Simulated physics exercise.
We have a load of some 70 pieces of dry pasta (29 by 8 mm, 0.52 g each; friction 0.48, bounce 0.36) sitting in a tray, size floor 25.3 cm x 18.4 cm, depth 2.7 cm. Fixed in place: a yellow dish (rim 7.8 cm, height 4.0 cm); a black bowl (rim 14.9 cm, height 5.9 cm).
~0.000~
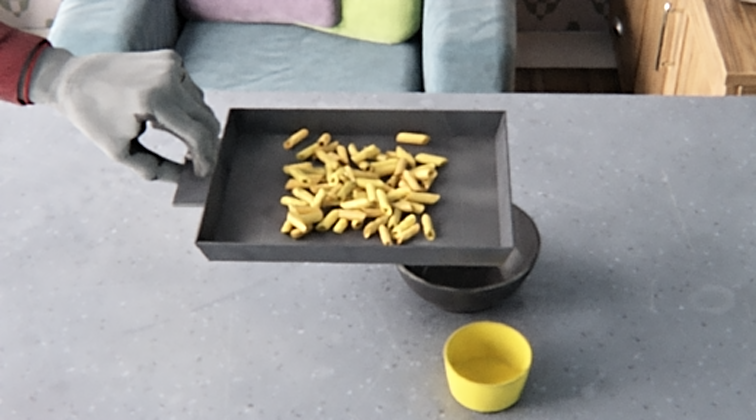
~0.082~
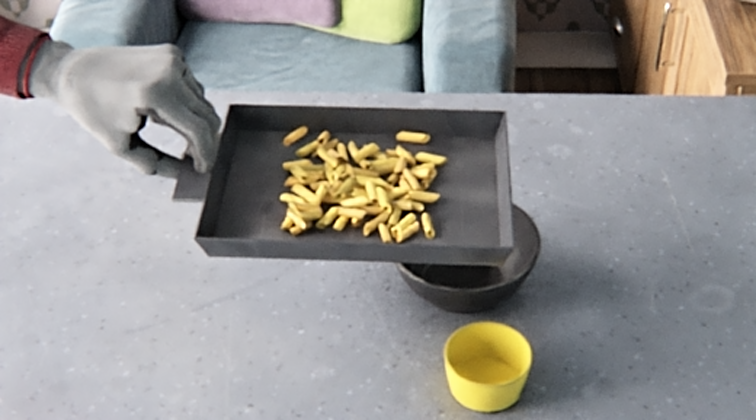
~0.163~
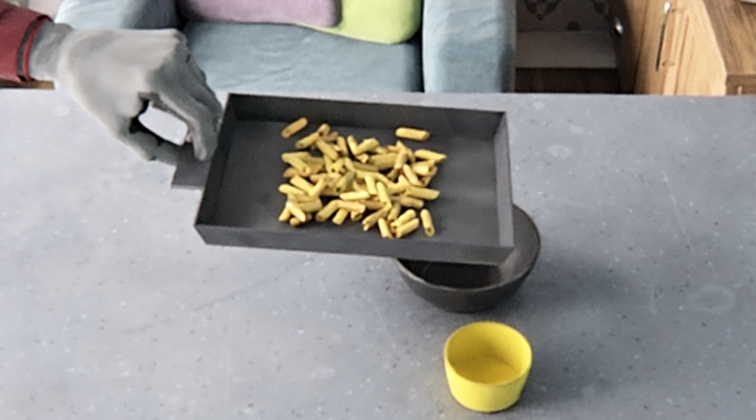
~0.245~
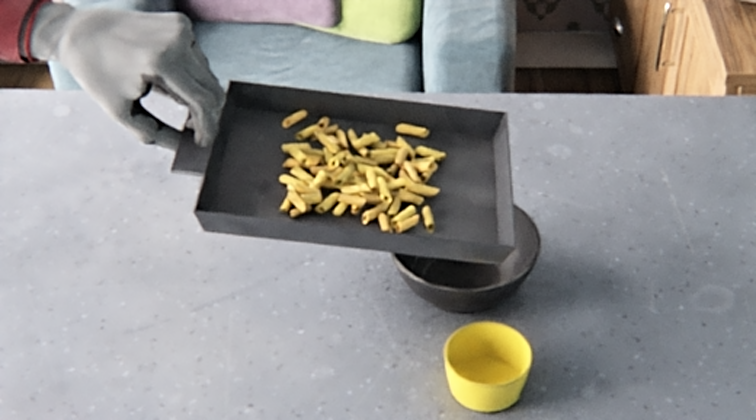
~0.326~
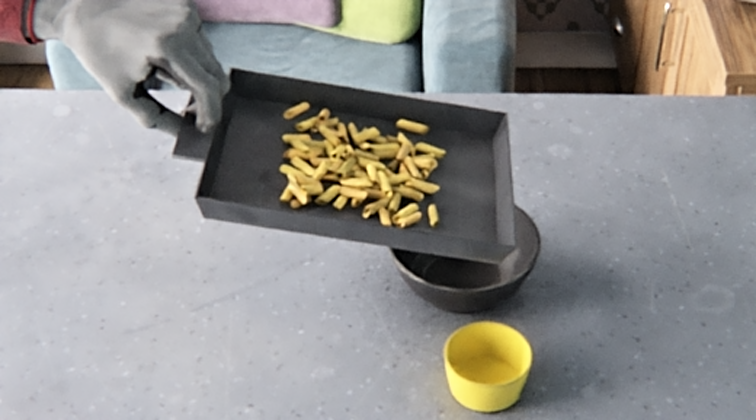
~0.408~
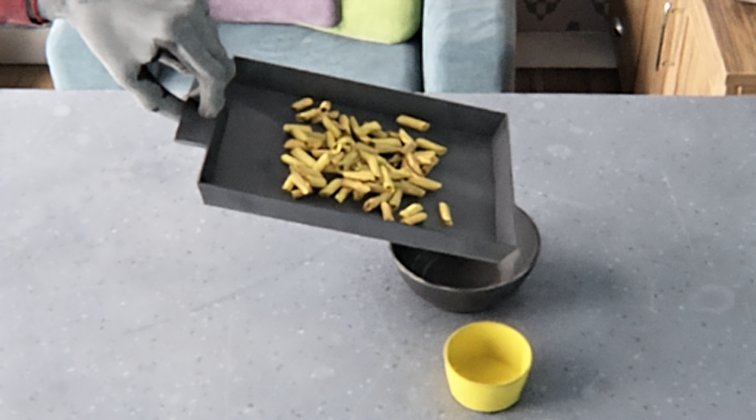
A gray tray of dry pasta tilting gradually down to the right, a gray hand raising its left side above a black bowl.
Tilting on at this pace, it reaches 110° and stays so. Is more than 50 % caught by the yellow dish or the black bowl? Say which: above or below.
It is below.
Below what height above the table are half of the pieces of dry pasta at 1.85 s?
I'd say about 20 cm.
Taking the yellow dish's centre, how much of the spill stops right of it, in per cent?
Share of spill: Approx. 100 %.
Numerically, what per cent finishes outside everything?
75 per cent or so.
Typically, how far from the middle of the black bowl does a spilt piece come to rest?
That distance comes to about 14 centimetres.
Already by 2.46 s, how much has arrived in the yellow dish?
I'd say near 0 per cent by that time.
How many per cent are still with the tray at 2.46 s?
About 10 per cent of the load is still held by the tray.
Then, at 1.20 s, tilt 45 degrees; tray 100 %; middle of all pieces on or above the table near (466, 155).
After 1.85 s, tilt 71 degrees; tray 95 %; middle of all pieces on or above the table near (487, 156).
After 2.46 s, tilt 95 degrees; black bowl 20 %, outside 45 %, tray 10 %, in the air 25 %; middle of all pieces on or above the table near (540, 265).
After 3.04 s, tilt 110 degrees; black bowl 25 %, outside 75 %; middle of all pieces on or above the table near (558, 292).
By 3.5 s all is still; black bowl 25 %, outside 75 %.
